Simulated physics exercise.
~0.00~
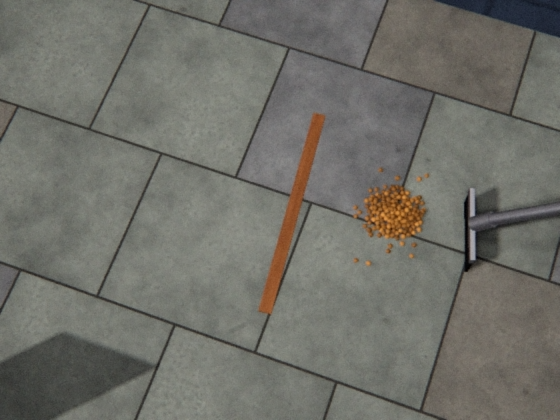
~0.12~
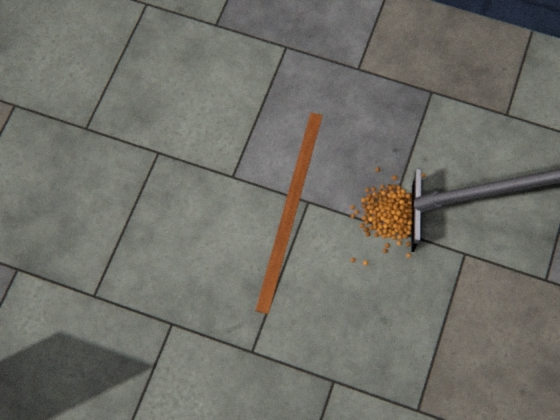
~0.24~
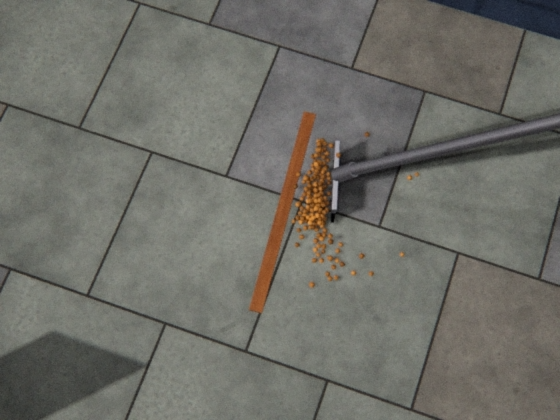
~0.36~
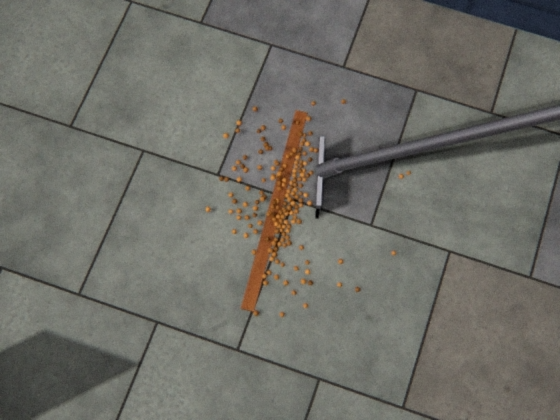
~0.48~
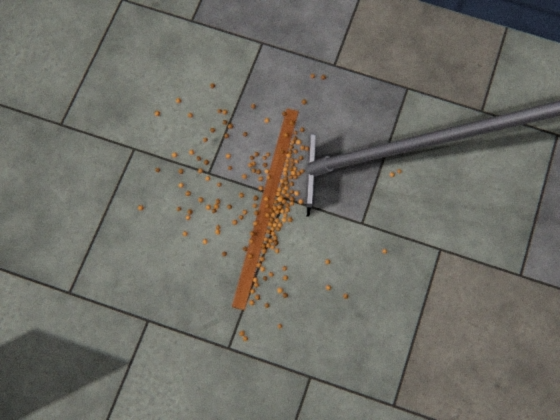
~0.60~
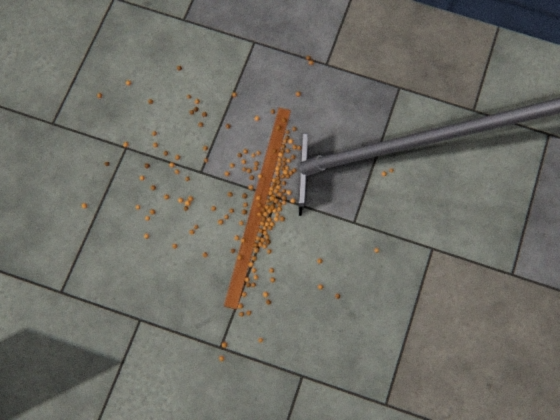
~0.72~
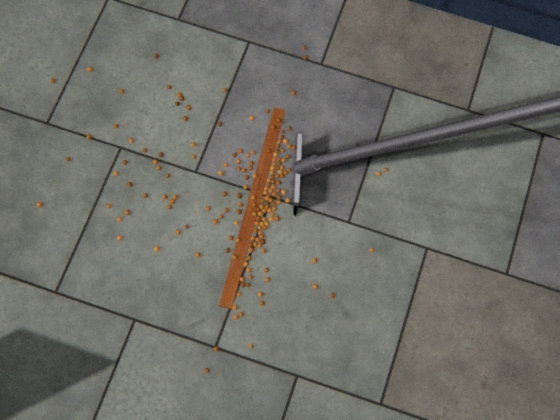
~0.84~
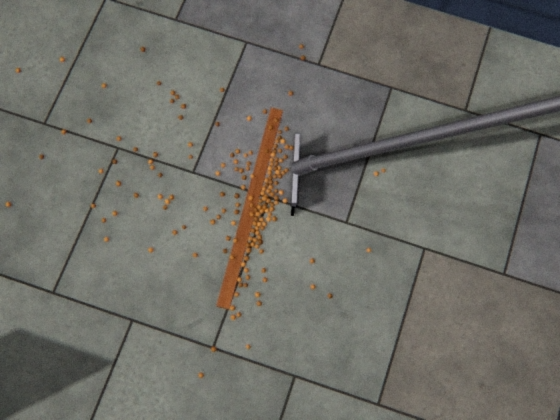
On a floor of large grey and brownish stone tiles, a small heap of roasted chickpeas sits between a thin orange-brown strip on the left and a squeegee with a long grey handle on the right. The squeegee moves left, meets the heap and pushes it up close to the strip. The blade then slows and stops just short of the strip, while many chickpeas spill over it and scatter across the tiles beyond. The strip stays in place as the view drifts slightly right. At the end, chickpeas lie crowded along the strip, with others spread widely to its left and a few to the right.
